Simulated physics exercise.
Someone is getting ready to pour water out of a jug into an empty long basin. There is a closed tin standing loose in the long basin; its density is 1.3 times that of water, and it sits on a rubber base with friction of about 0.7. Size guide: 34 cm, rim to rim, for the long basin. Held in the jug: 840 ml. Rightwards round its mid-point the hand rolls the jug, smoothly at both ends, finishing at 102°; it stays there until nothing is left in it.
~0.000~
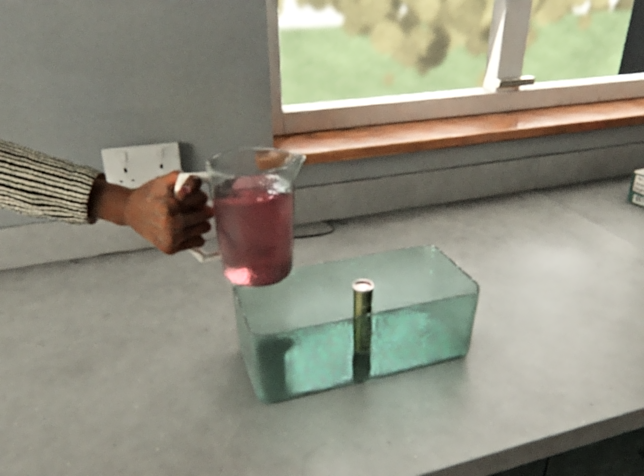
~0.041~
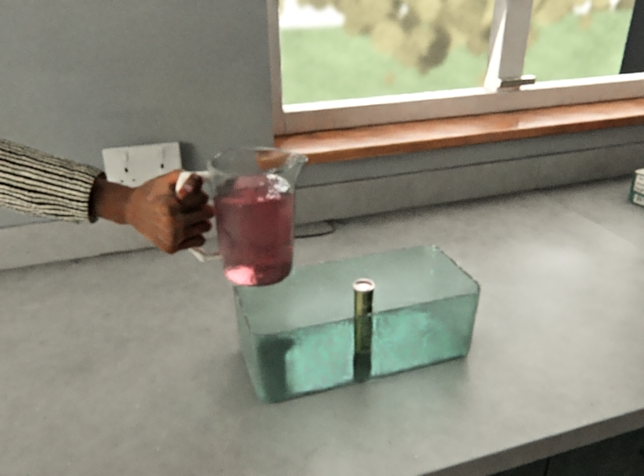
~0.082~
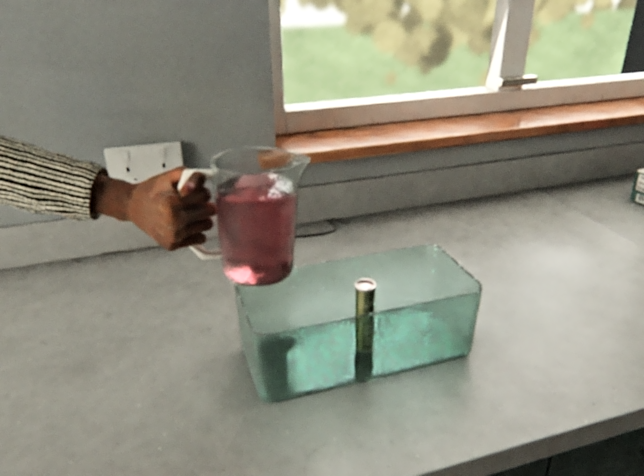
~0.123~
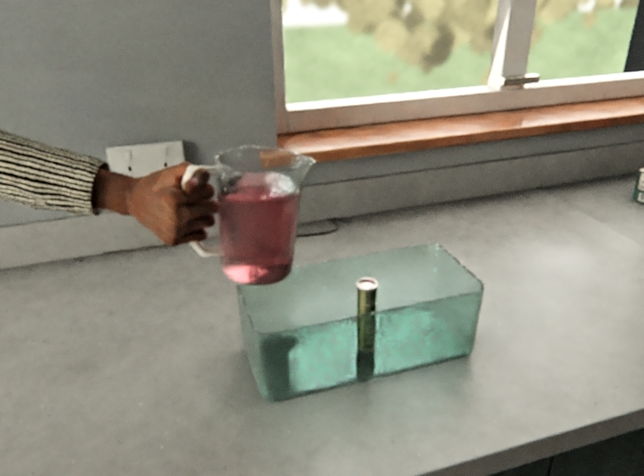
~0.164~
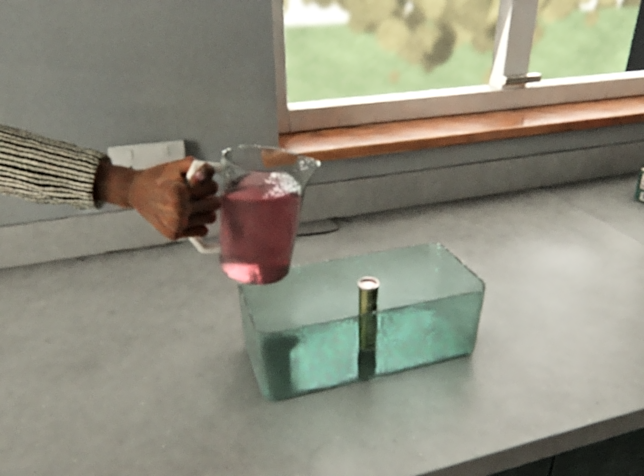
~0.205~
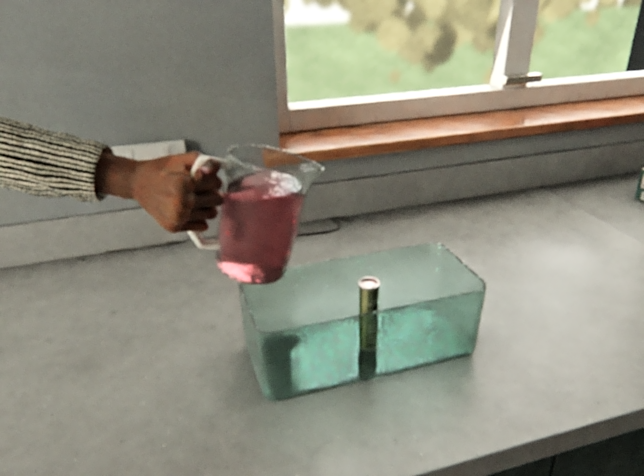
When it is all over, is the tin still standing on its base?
No, it has tipped onto its side.
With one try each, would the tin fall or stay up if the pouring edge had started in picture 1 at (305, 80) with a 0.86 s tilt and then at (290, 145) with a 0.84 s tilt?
Run one: It does not tip. Run two: It tumbles.
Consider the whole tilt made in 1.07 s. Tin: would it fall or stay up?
Then it tips over.
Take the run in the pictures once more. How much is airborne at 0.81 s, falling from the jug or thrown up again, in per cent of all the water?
Estimated airborne part: Roughly 18 per cent.
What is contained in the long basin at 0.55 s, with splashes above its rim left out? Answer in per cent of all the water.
Roughly 1 percent of it.
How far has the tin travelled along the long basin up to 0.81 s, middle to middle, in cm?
Roughly 0 cm.
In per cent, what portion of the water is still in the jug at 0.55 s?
At that time about 88 in a hundred parts are still held.
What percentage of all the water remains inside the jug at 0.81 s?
42 %.
After 0.55 s the tilt is 73° and 88 per cent is still to pour; the tin stands where it began.
After 0.81 s the tilt is 101° and 41 per cent is still to pour; the tin stands where it began.
After 1.07 s the tilt is 102° and 8 per cent is still to pour; the tin lies on its side.
After 1.36 s the tilt is 102° and 1 per cent is still to pour; the tin lies on its side.
In the end the tin lies on its side.
